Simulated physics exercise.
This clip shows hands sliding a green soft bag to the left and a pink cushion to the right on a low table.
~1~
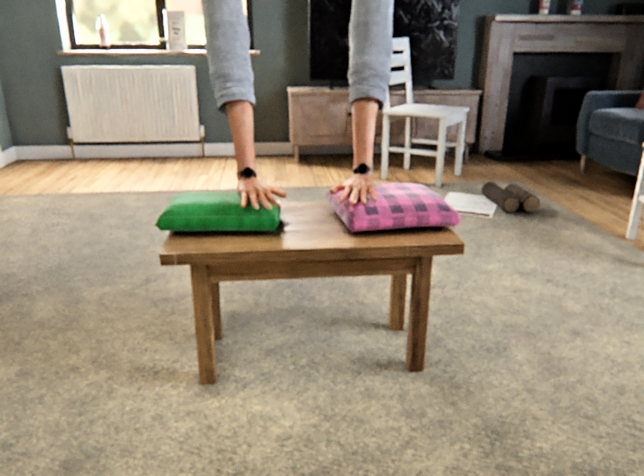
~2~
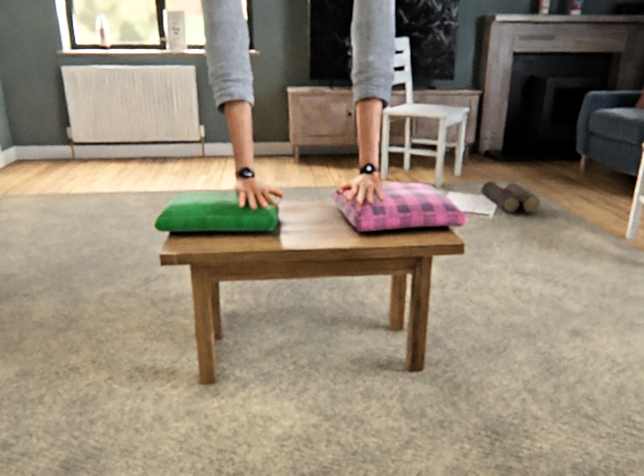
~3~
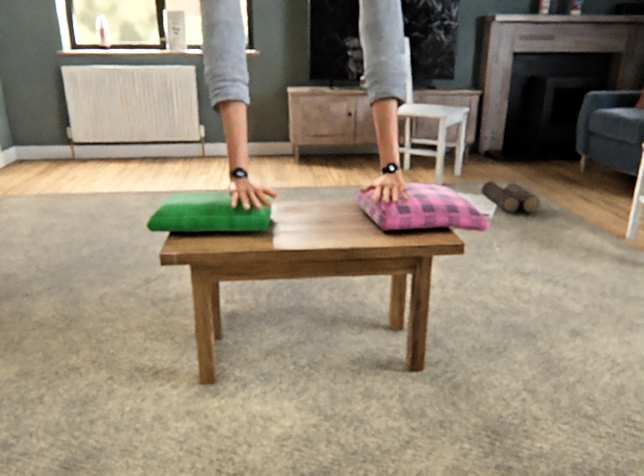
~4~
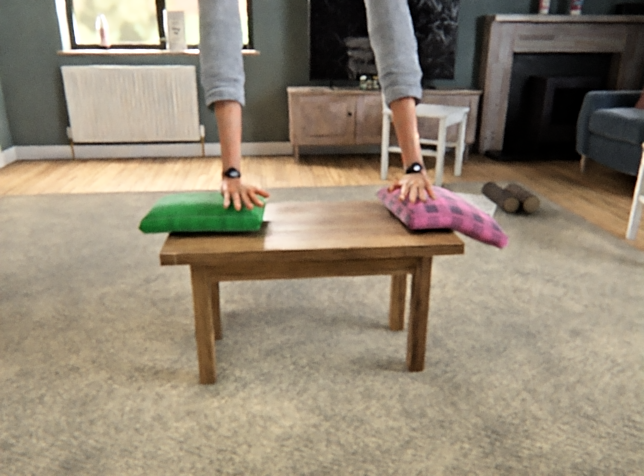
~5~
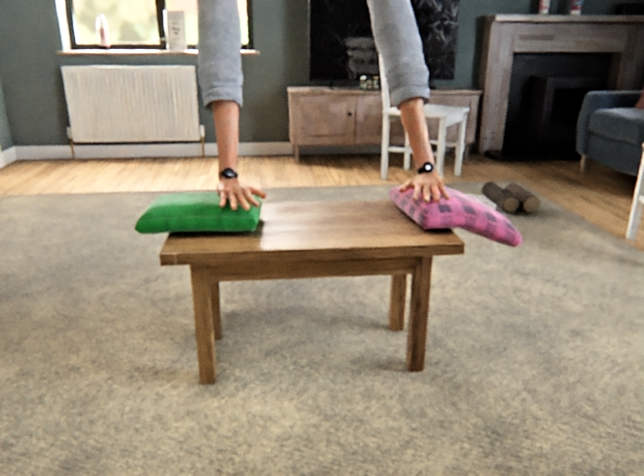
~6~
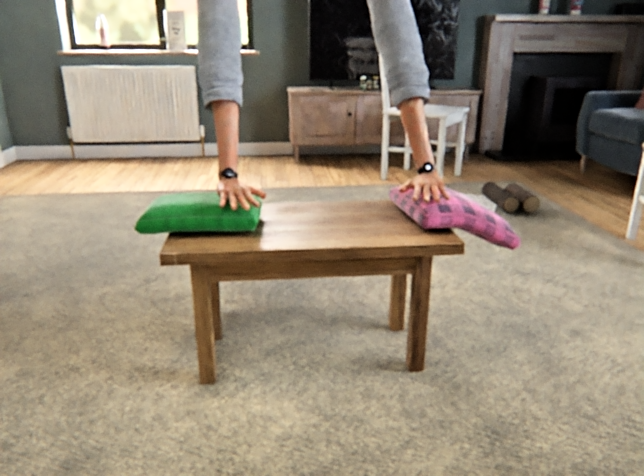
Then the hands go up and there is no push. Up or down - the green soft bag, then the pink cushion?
Result: Green soft bag: Safe; pink cushion: Gone.
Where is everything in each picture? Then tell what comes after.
In the first picture, soft bag tip (164, 219); cushion tip (447, 211).
In the second picture, soft bag tip (162, 219); cushion tip (453, 212).
In the third picture, soft bag tip (155, 220); cushion tip (474, 217).
In the fourth picture, soft bag tip (148, 222); cushion tip (492, 234).
In the fifth picture, soft bag tip (144, 222); cushion tip (506, 233).
In the sixth picture, soft bag tip (144, 222), a small part past the edge; cushion tip (504, 236), well over half past the edge.
Then, 0.34 s on from there, soft bag as it was left; cushion falling near (462, 268).
Then, 0.62 s on from there, soft bag as it was left; cushion on the floor near (499, 297).
In the end, soft bag as it was left; cushion on the floor near (525, 324). The green soft bag remains on top and the pink cushion goes down.
